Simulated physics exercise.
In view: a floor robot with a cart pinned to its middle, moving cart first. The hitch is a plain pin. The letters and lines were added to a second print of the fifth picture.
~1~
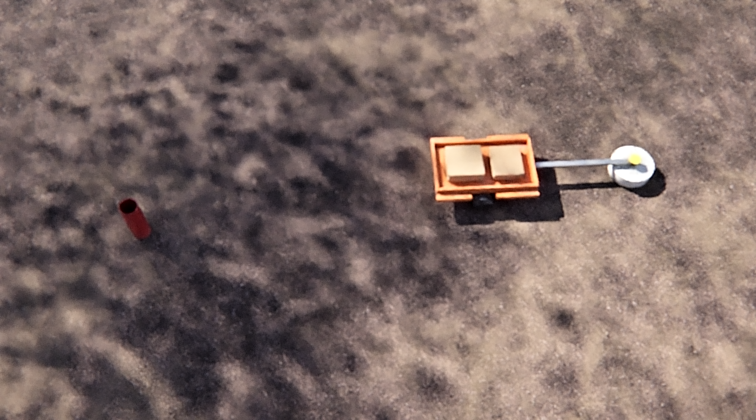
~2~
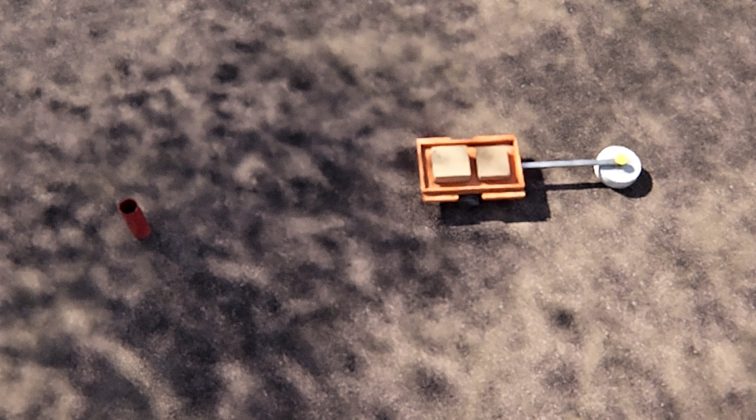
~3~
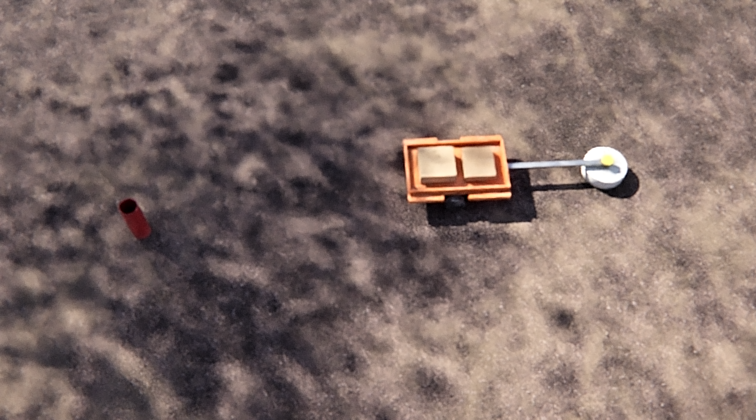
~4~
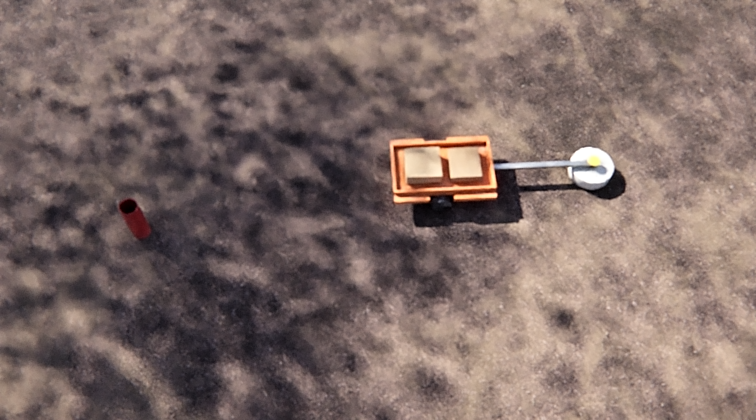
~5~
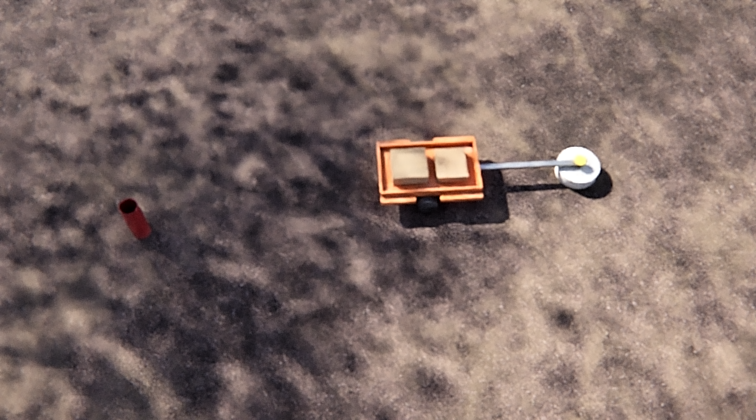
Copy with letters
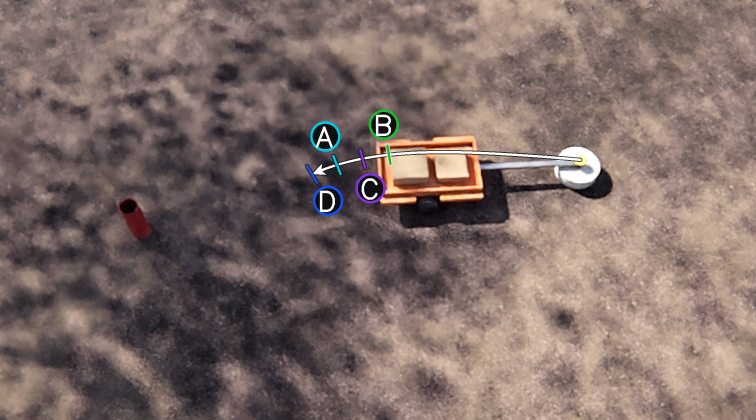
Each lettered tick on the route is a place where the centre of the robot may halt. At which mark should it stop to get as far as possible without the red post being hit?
As far as tick C.
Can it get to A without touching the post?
No.
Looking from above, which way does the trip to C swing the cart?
Anticlockwise.
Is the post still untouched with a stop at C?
For that mark, yes.
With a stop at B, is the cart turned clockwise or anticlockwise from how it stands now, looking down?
Anticlockwise.
On the copy, A at (337, 165); B at (389, 155); C at (363, 159); D at (312, 174); the route from (581, 160) via (444, 152) to (312, 174).
On C. First, robot (501, 161), cart (353, 176).
Then, robot (428, 159), cart (280, 189).
Finally, robot (363, 165), cart (215, 208); nothing has been touched.
By contrast, A is too far, the post has been hit; B is safe but short; D is too far, the post has been hit.
